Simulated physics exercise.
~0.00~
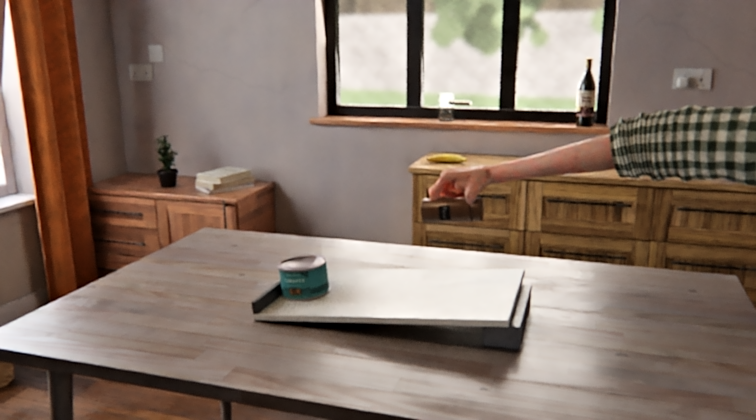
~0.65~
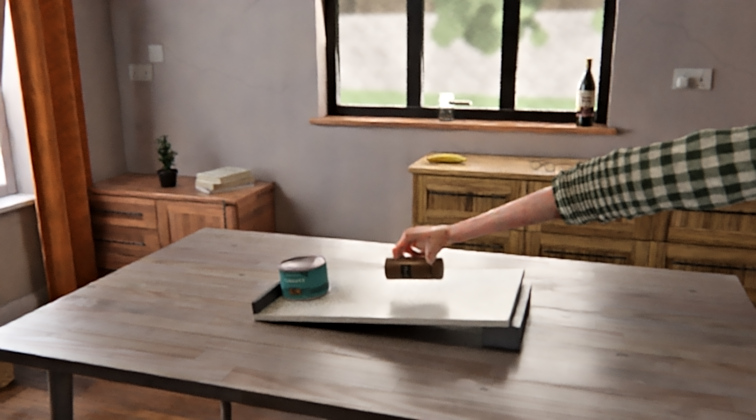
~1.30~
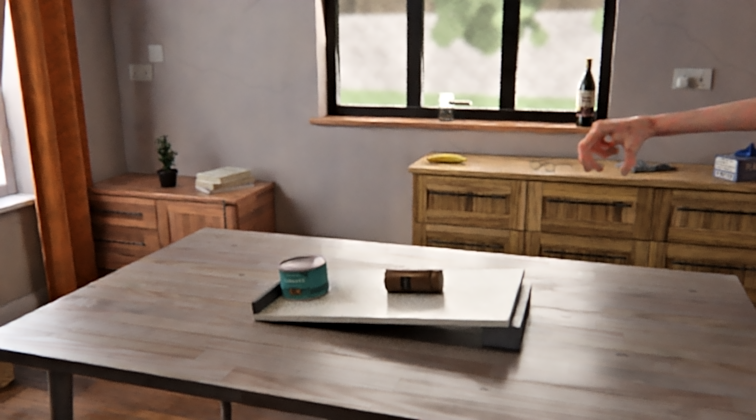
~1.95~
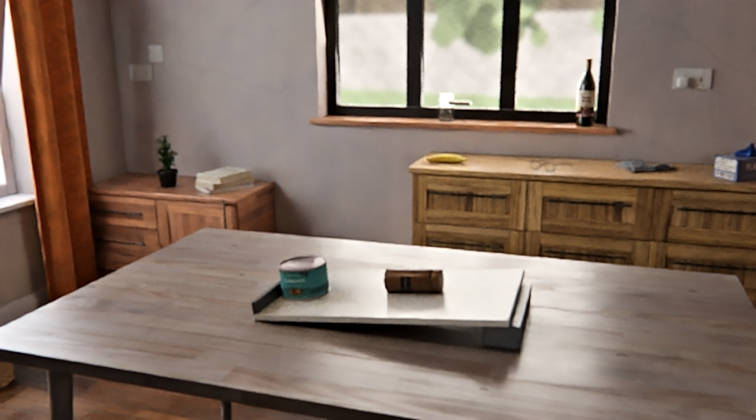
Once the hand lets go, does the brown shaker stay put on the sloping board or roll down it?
The brown shaker stays put on the sloping board after the hand lets go.
